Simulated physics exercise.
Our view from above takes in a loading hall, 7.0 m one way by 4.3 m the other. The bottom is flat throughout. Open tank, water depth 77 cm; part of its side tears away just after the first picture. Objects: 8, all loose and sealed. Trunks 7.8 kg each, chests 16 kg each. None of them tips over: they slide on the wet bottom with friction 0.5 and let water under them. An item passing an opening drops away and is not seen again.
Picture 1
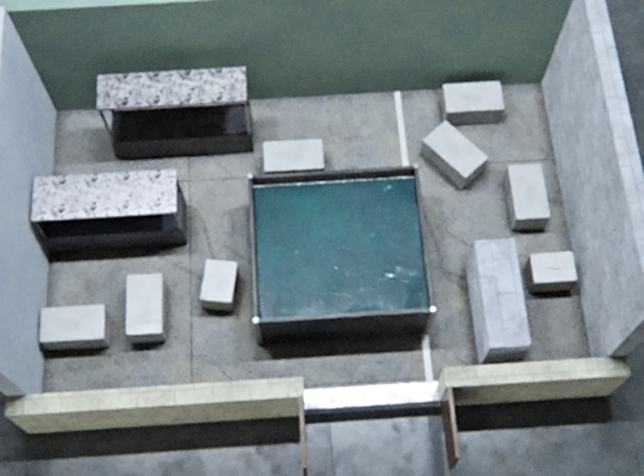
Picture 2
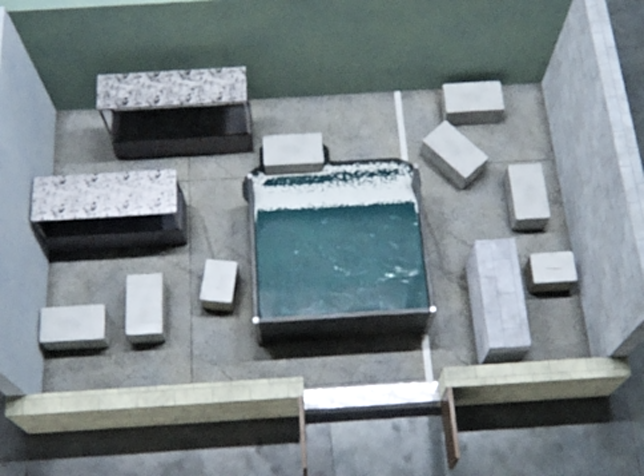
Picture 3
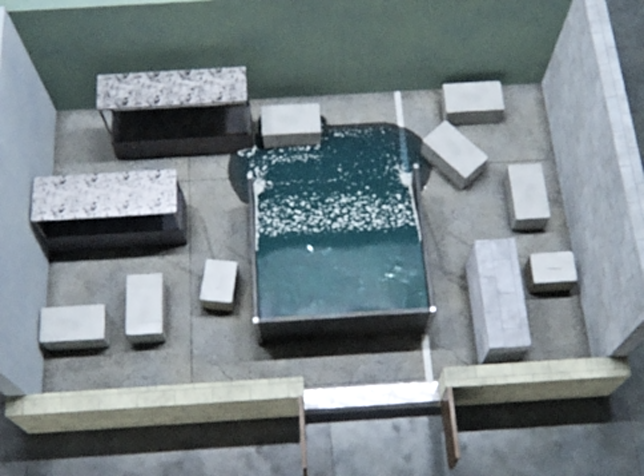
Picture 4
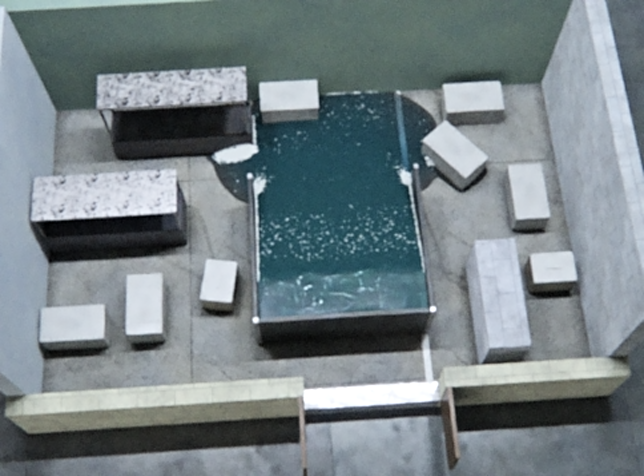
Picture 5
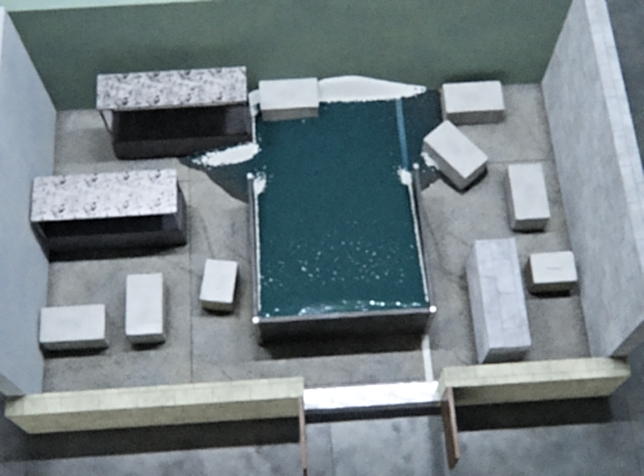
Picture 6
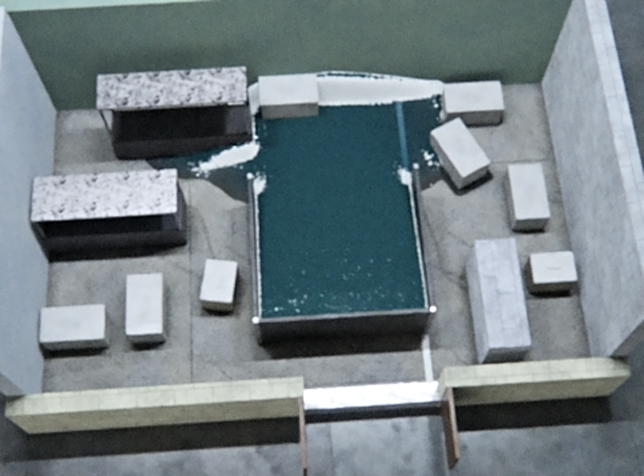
The clip shows a walled hall with pale blocks around a square tank of dark green water; the tank's far side opens, and foaming water spreads toward the back wall and sideways, pushing one nearby block backward.
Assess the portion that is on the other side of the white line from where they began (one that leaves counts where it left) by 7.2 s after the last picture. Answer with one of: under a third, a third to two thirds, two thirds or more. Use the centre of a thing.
Under a third.
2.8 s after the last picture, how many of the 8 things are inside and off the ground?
5 of them.
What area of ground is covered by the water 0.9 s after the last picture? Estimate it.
Near 13 m2 in all.
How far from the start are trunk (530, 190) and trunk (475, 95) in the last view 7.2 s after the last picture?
That comes to 60 cm for the first and 100 cm for the second.
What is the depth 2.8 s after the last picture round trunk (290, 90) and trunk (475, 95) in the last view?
Depth approx. 15 cm / 15 cm.
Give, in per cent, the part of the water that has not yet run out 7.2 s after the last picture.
98 %.
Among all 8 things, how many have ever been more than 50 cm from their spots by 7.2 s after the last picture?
The answer here is 8.
Then, 0.9 s after the last picture 0 of 8 are over the mark; 2 afloat.
Then, 2.8 s after the last picture 0 of 8 are over the mark; 5 afloat.
Then, 4.8 s after the last picture 0 of 8 are over the mark; 7 afloat.
Then, 7.2 s after the last picture 0 of 8 are over the mark; 8 afloat.
